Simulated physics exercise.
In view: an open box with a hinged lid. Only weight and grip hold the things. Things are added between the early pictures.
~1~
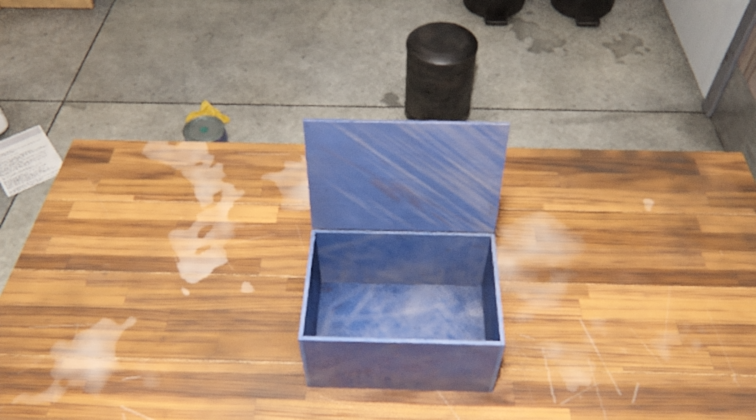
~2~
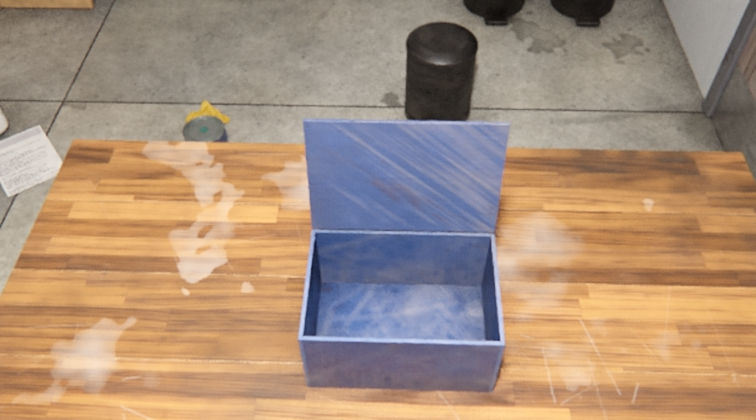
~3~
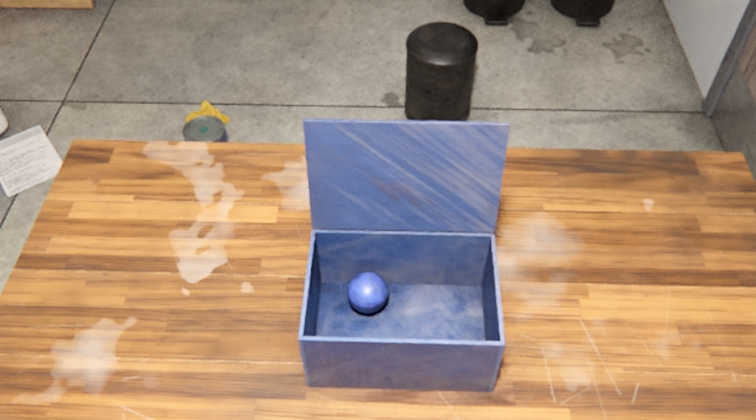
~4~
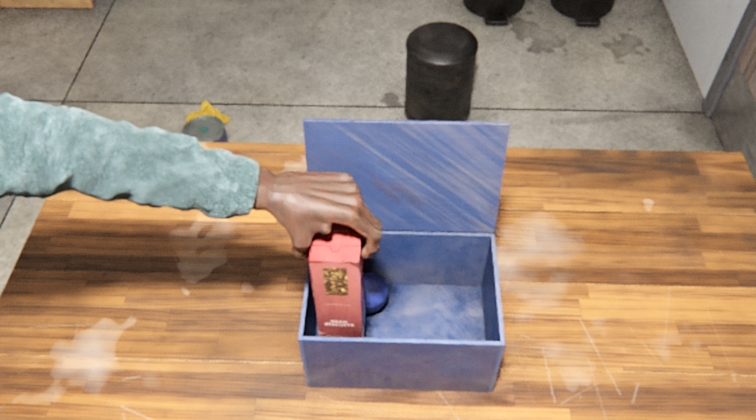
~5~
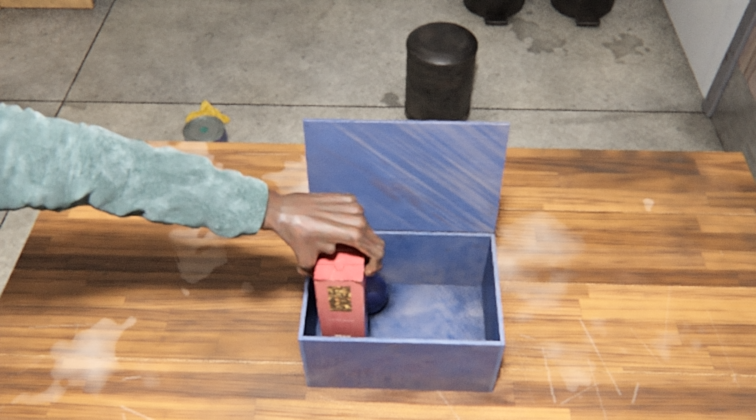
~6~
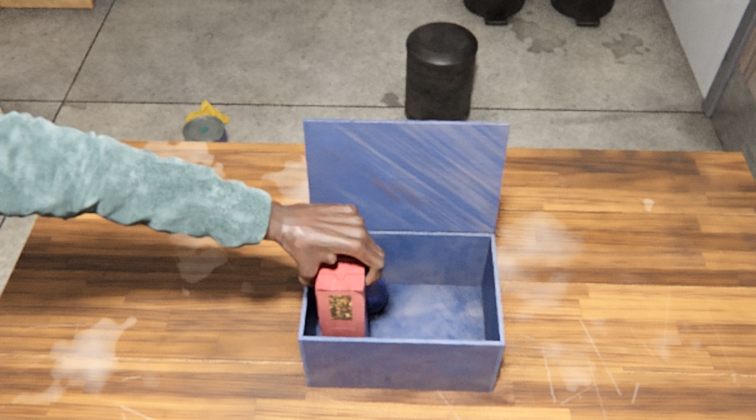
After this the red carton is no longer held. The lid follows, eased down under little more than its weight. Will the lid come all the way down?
The lid is held up.
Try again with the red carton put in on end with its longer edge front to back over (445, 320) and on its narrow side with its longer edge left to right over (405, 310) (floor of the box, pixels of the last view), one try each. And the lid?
First try: It stays ajar; second try: It shuts flat.
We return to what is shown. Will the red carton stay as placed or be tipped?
It stays as placed.
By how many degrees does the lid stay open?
Some 40° above the rim.
Then, 1.00 s past the last view, lid starting down.
Then, 1.30 s past the last view, lid 78° above the rim.
Then, 1.60 s past the last view, lid 59° above the rim.
Then, 1.80 s past the last view, lid 43° above the rim.
Finally, lid 42° above the rim; both still in place. Final places as the last picture's camera would see them, red carton near (344, 314).
